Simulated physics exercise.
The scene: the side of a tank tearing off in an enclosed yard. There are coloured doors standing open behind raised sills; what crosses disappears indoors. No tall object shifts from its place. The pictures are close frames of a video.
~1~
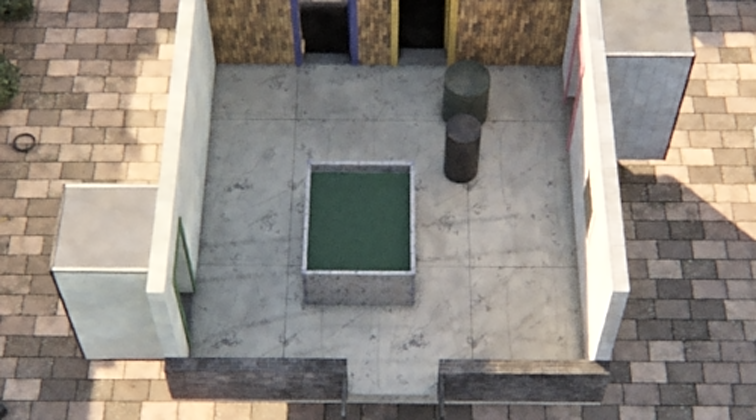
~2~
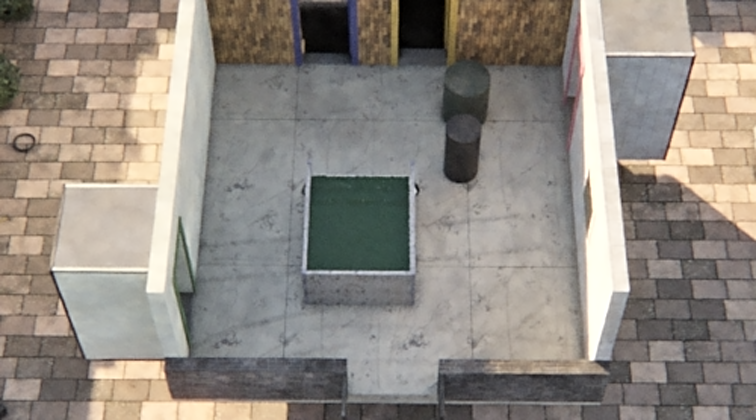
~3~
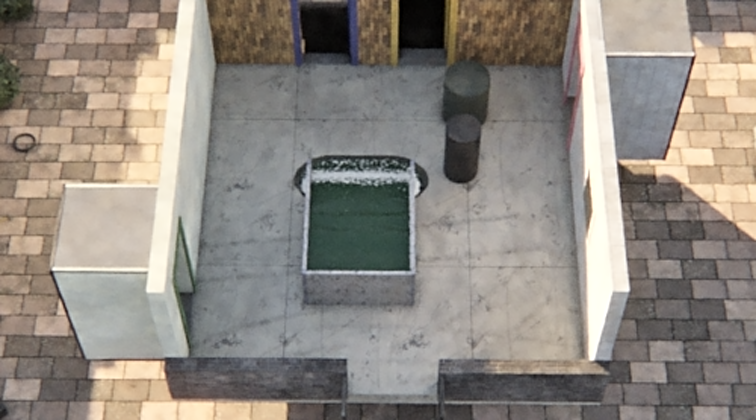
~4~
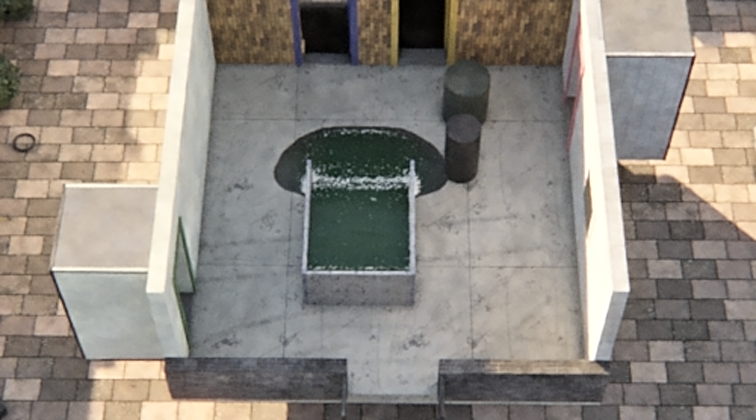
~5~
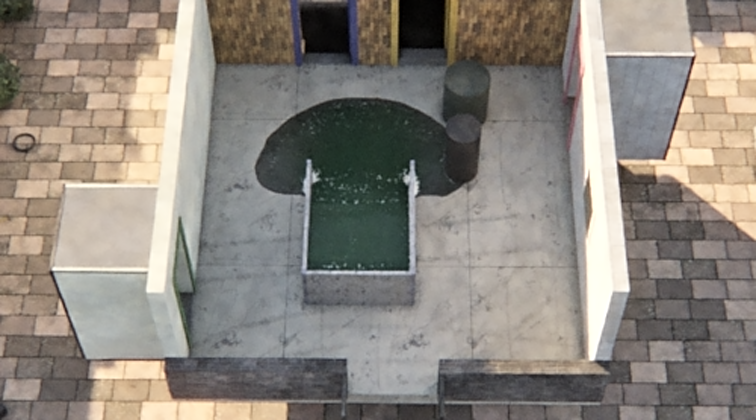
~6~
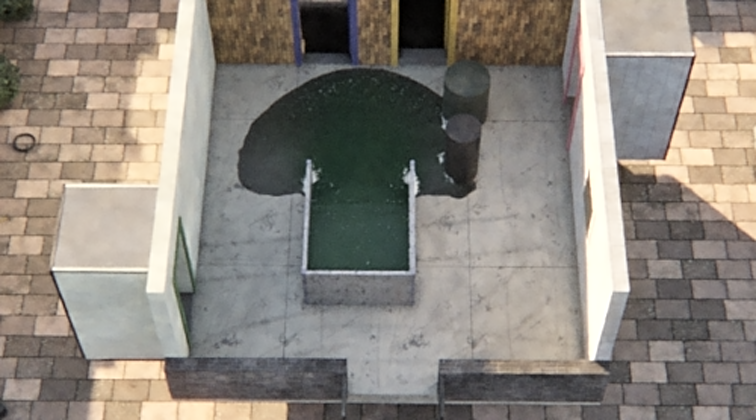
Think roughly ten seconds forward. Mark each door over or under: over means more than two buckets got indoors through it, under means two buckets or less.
Blue door - over, yellow door - over, green door - under, pink door - under.
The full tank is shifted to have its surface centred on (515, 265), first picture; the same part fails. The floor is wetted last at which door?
Result: The door marked green.
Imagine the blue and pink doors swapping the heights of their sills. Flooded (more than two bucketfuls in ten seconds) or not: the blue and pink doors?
Well, the blue one tops the limit and the pink one tops the limit.
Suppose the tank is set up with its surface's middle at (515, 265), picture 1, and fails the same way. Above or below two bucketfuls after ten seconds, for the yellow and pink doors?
Then: Yellow keeps below it, pink is over.
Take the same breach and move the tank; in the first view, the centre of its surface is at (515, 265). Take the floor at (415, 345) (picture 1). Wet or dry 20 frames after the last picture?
My call for that spot: Not reached.
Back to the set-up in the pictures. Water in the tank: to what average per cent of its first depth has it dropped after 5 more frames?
Somewhere near 46 %, give or take.
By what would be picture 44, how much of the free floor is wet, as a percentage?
I'd say close to 90 per cent.
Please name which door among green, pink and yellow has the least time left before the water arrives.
It's the yellow-painted one.
A moment on, water covers 35 % of the floor; the blue door far over two buckets in, the yellow door over two buckets in, the green door not reached, the pink door not reached.
Next, water covers 40 % of the floor; the blue door far over two buckets in, the yellow door far over two buckets in, the green door not reached, the pink door wet at the sill, nothing in.
Then, water covers 50 % of the floor; the blue door far over two buckets in, the yellow door far over two buckets in, the green door not reached, the pink door wet at the sill, nothing in.
Later, water covers 90 % of the floor; the blue door far over two buckets in, the yellow door far over two buckets in, the green door wet at the sill, nothing in, the pink door wet at the sill, nothing in.
In the end, water covers 100 % of the floor; the blue door far over two buckets in, the yellow door far over two buckets in, the green door under two buckets in, the pink door wet at the sill, nothing in.
